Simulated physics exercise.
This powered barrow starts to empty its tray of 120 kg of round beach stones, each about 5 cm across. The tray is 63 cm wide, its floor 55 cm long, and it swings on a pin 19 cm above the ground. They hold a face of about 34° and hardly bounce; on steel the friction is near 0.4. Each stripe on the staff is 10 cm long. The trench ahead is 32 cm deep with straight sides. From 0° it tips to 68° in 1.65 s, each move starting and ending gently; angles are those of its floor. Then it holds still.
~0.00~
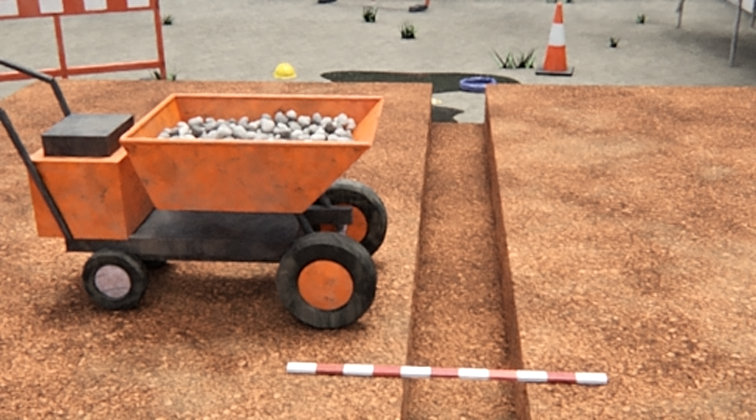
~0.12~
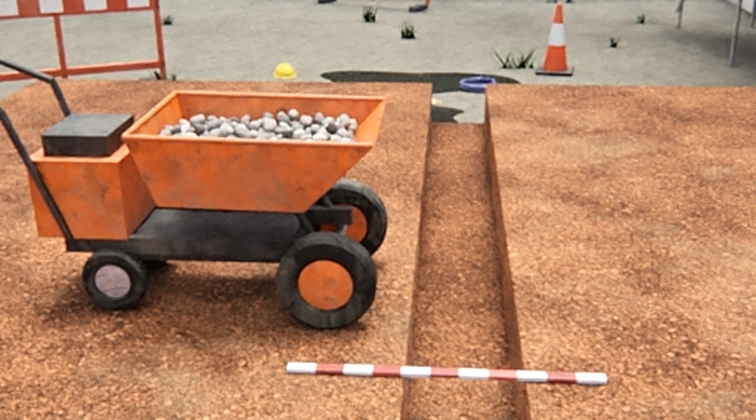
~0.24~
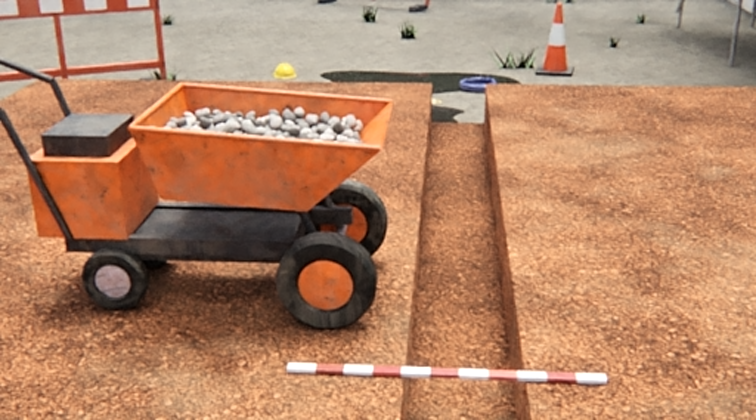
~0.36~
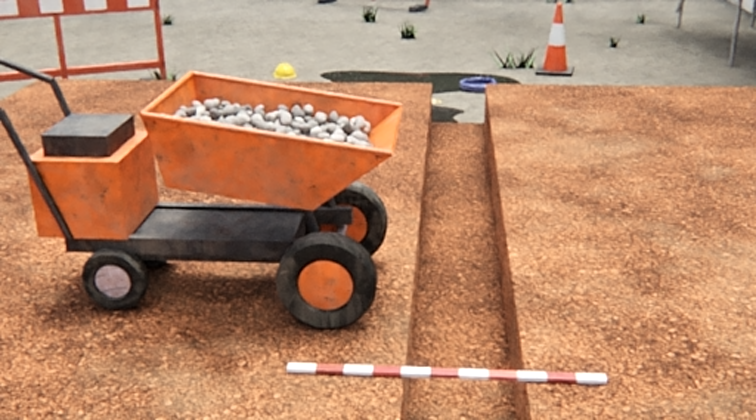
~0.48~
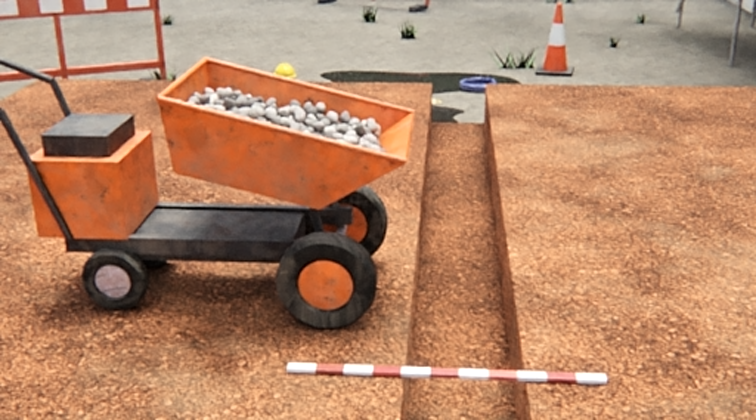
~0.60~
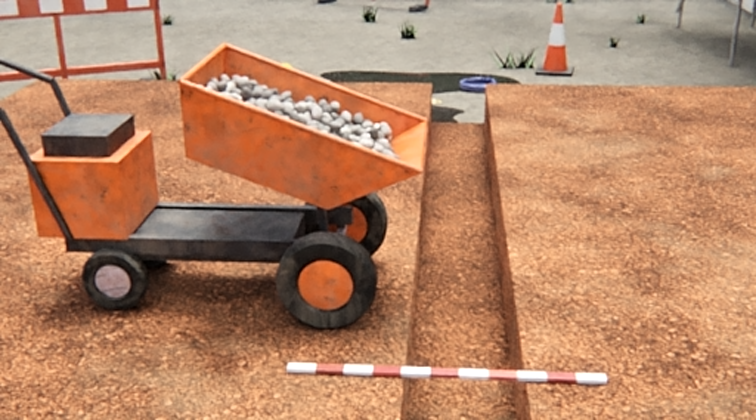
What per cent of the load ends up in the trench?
Roughly 34 per cent ends in the trench.
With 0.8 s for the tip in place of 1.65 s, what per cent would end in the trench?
It would be near 25 per cent.
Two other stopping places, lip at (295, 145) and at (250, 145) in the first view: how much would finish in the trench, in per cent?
Near 100 per cent from the first place, 95 from the second.
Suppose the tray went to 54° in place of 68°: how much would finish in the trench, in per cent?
It would be near 50 per cent.
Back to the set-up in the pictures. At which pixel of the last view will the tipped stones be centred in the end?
Around (553, 292).
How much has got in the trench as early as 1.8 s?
About 15 per cent by then.
After 1.2 s the floor is at 58°; 100 % in the tray; the foremost stones are at (480, 224).
After 1.8 s the floor is at 68°; 36 % in the tray, 15 % in the trench, 49 % past the trench; the foremost stones are at (647, 301).
After 2.1 s the floor is at 68°; 8 % in the tray, 24 % in the trench, 67 % past the trench; the foremost stones are past the picture's edge.
After 4.1 s the floor is at 68°; 0 % in the tray, 34 % in the trench, 66 % past the trench; the foremost stones are past the picture's edge.
